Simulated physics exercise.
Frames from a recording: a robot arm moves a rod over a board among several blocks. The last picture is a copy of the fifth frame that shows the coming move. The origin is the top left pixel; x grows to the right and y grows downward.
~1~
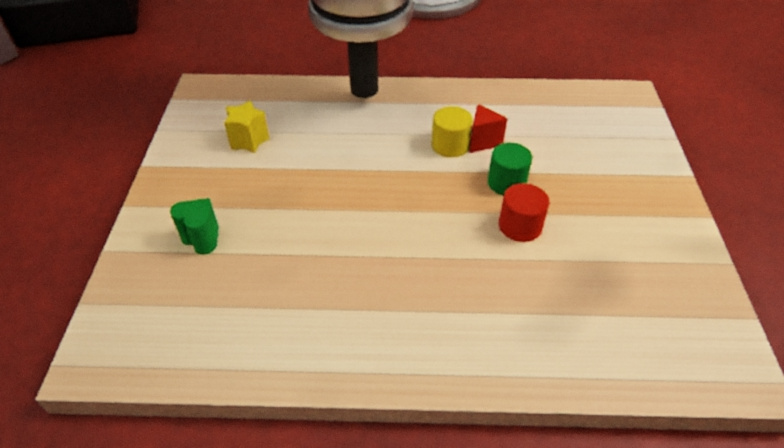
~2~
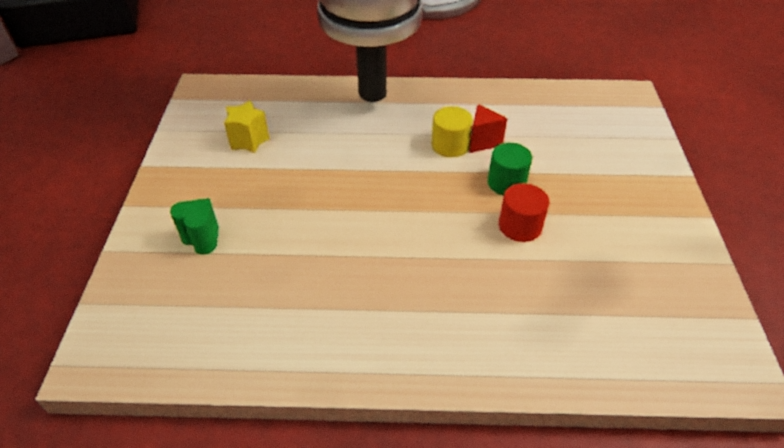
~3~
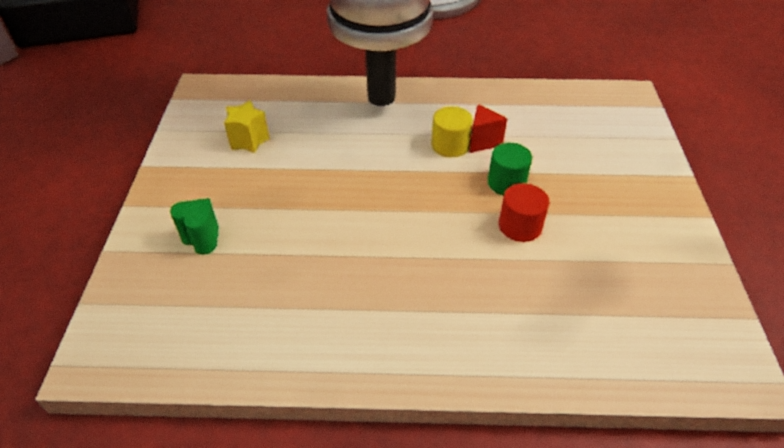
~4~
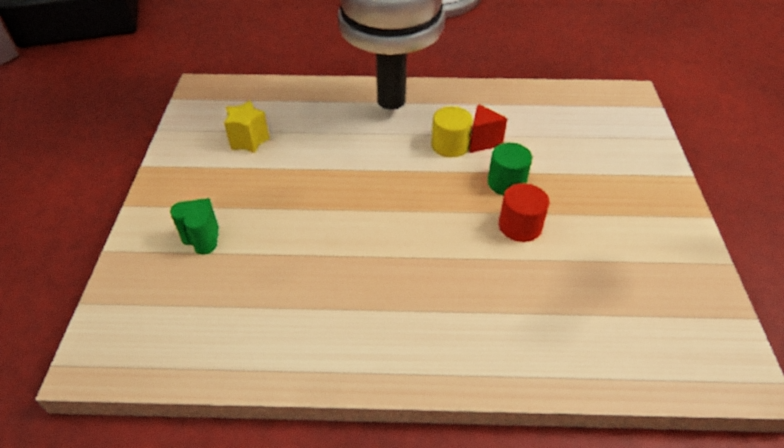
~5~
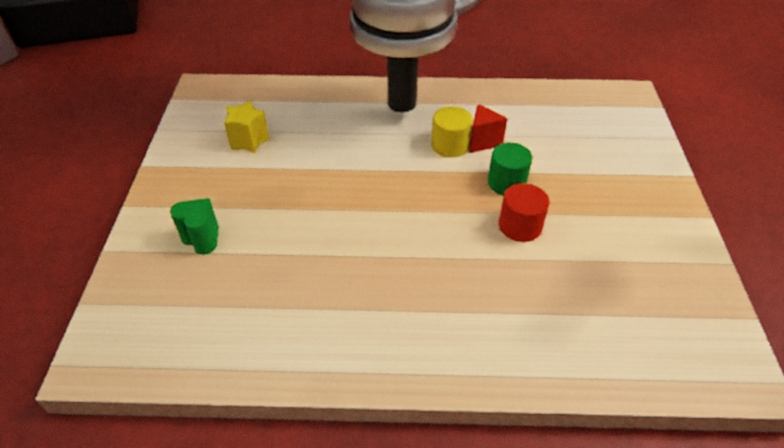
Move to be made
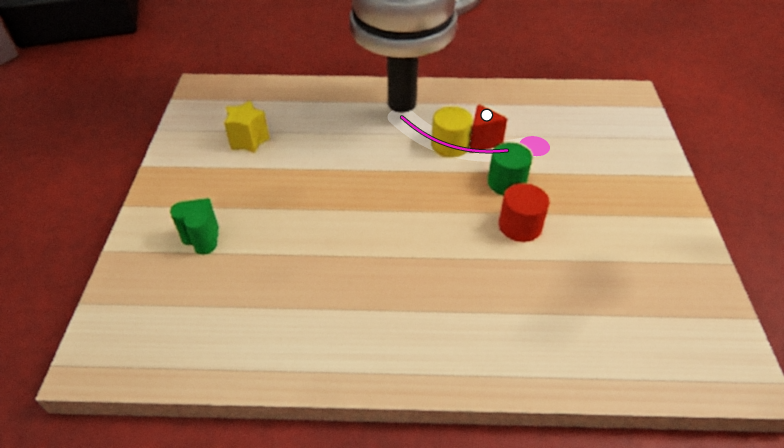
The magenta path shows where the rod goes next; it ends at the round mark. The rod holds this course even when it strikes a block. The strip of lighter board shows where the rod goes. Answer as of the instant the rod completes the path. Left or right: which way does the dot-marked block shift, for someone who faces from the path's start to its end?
Answer: Leftward.
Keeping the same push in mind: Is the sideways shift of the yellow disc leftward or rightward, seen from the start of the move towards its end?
Facing the way the path runs, start to end, you'll find the yellow disc has shifted right.
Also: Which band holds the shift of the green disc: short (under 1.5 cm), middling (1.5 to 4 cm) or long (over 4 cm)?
Travel: 1.5-4 cm.
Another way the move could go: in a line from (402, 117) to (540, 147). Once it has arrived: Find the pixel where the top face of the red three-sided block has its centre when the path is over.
So, by the moment the path ends, you'll find the top centre of the red three-sided block at (531, 133).
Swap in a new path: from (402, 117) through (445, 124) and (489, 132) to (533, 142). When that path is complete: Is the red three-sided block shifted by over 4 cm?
The answer is no.
Path on the board, from (402, 117) over (436, 140) and (485, 151) to (535, 146); the dot is on the red three-sided block.
What follows on the original path. One third of the way, rod (437, 128); yellow disc (469, 125); red three-sided block (497, 117), turned 45° anticlockwise.
Two thirds of the way, rod (489, 138); yellow disc (518, 142); red three-sided block (524, 117), turned 80° anticlockwise; green disc (534, 169).
At the end, rod (538, 133); yellow disc (541, 144); red three-sided block (573, 111), turned 85° anticlockwise; green disc (539, 172).
